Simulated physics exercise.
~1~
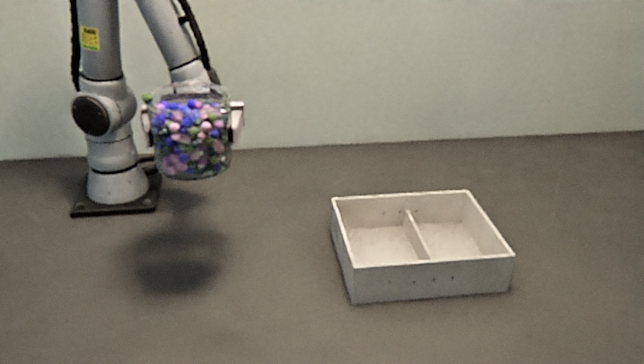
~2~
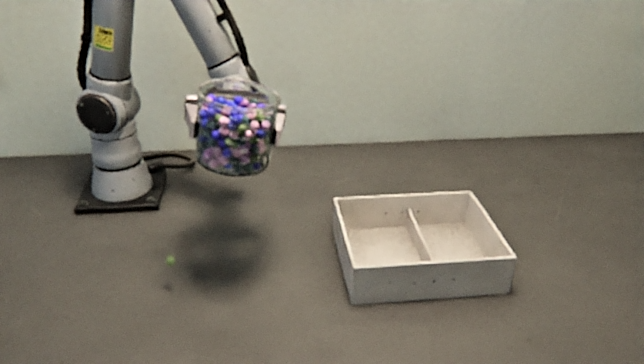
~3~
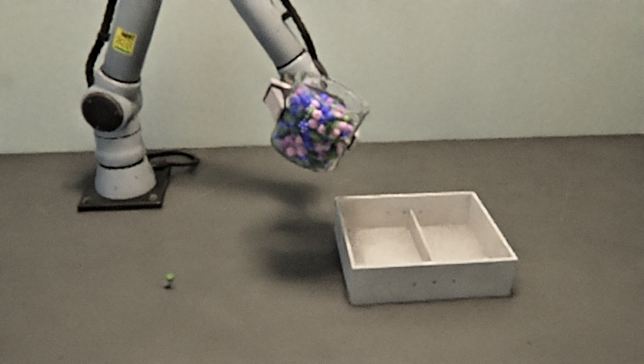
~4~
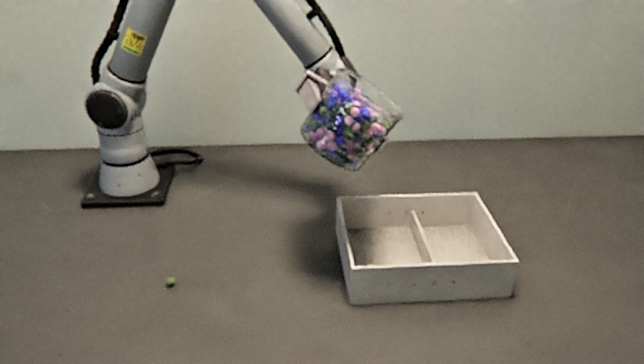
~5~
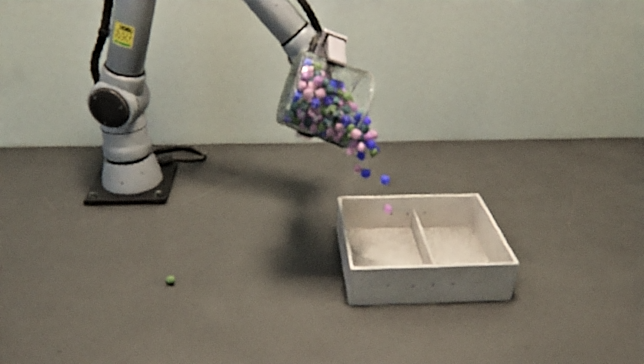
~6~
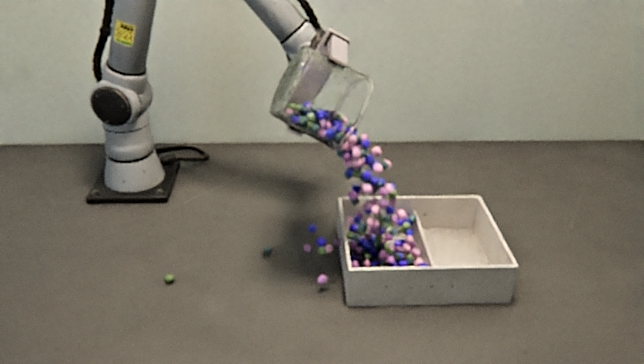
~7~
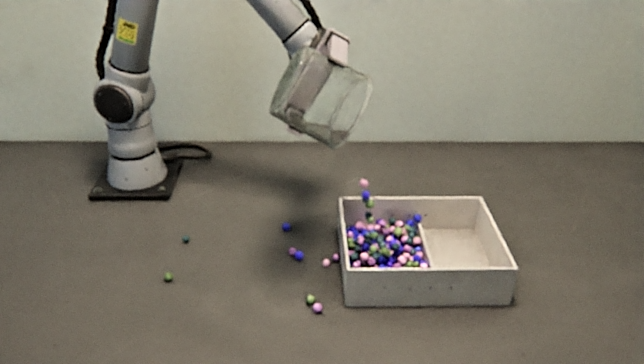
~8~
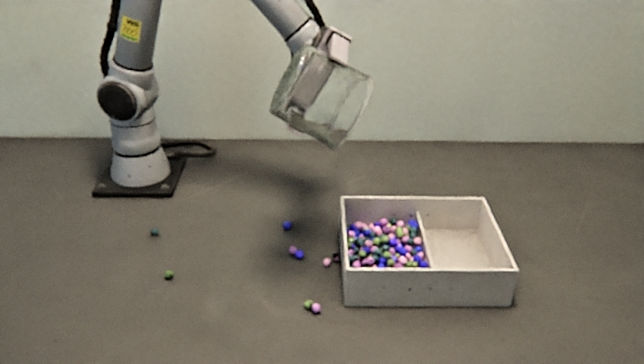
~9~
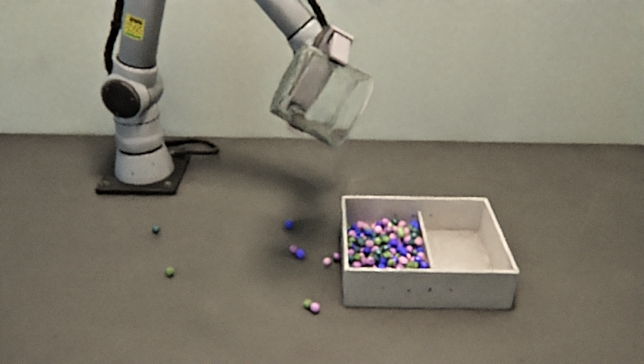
Robot arm swinging a clear cup of colourful balls right and tipping them into a divided box's left compartment, several scattering outside.
